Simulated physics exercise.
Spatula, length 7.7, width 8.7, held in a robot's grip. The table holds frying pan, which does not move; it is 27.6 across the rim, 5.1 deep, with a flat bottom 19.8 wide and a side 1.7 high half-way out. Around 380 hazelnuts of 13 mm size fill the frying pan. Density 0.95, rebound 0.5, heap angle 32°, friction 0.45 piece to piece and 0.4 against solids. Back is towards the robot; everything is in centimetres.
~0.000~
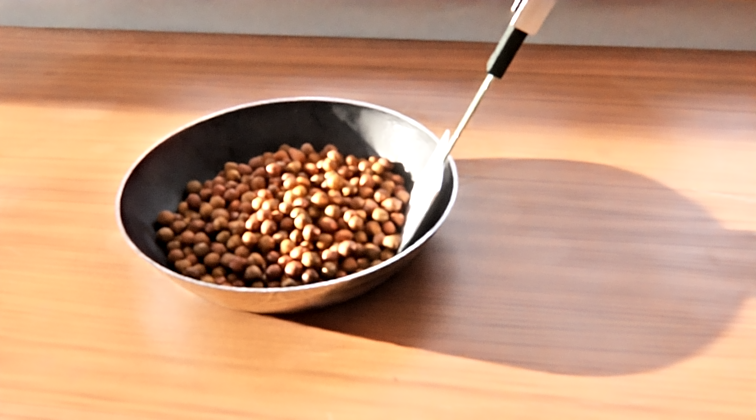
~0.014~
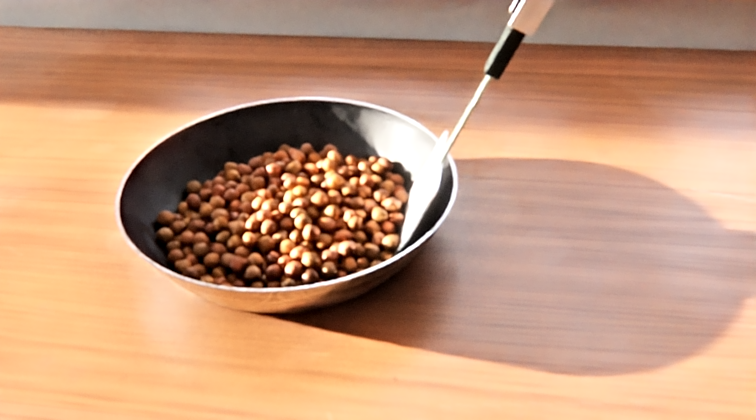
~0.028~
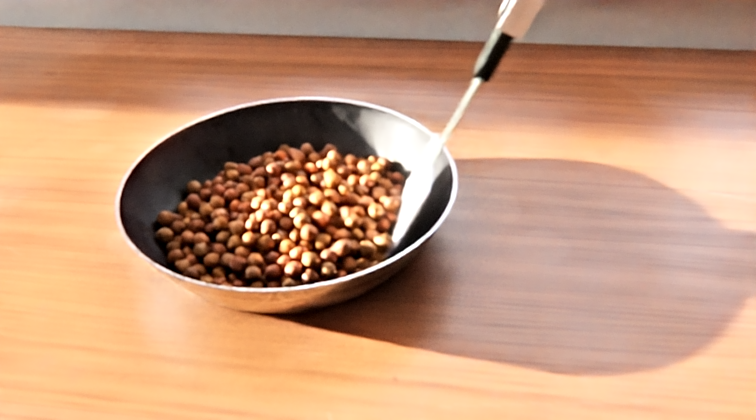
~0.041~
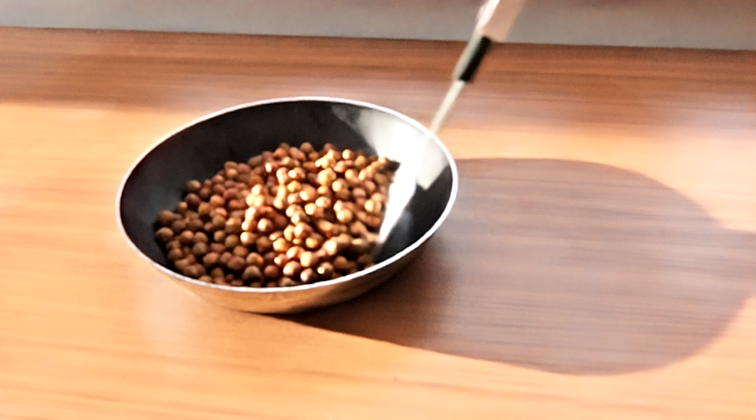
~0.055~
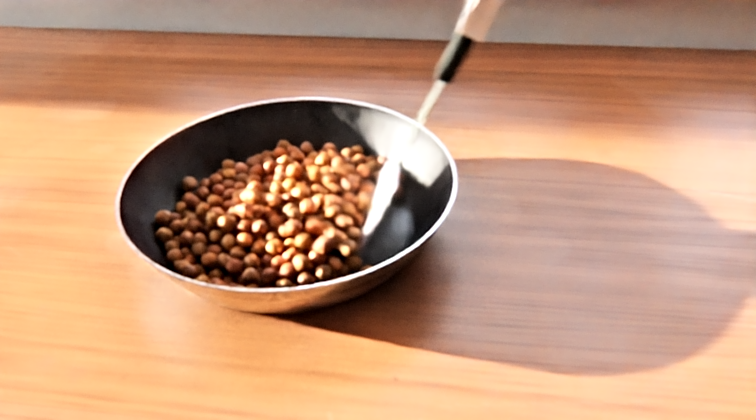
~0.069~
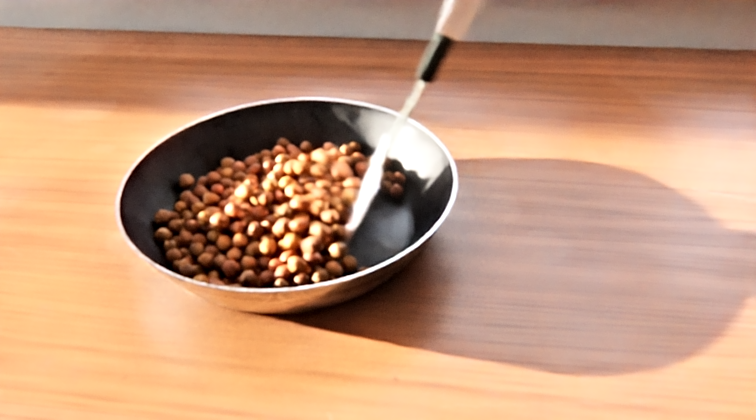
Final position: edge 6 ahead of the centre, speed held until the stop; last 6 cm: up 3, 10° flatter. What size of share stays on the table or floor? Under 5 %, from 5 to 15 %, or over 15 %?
From 5 to 15 %.
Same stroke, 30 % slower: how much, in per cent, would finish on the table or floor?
I'd expect near 0 per cent.
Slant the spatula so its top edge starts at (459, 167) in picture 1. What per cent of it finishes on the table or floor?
Near 10 in a hundred.
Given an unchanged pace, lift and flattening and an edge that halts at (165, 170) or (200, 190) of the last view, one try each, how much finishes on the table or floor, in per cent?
Roughly 30 and 15 per cent.
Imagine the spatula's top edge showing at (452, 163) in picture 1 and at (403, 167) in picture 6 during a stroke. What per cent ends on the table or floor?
5 %.
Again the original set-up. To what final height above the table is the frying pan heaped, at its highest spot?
It reaches roughly 5.5 cm.
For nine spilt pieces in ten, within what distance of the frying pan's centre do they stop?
I'd estimate close to 55 centimetres.
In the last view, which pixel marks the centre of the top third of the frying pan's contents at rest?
The centre sits close to (193, 196).
By 0.10 s, sloping 65°, highest piece 7 above the table; 385 in the frying pan.
By 0.14 s, sloping 61°, highest piece 8 above the table; 385 in the frying pan.
By 0.35 s, sloping 55°, highest piece 6 above the table; 349 in the frying pan, 28 on the table or floor, 8 on the blade or in flight.
By 1.40 s, sloping 55°, highest piece 5 above the table; 349 in the frying pan, 36 on the table or floor.
Final count, 349 in the frying pan, 36 on the table or floor. That is 9 % on the table or floor.
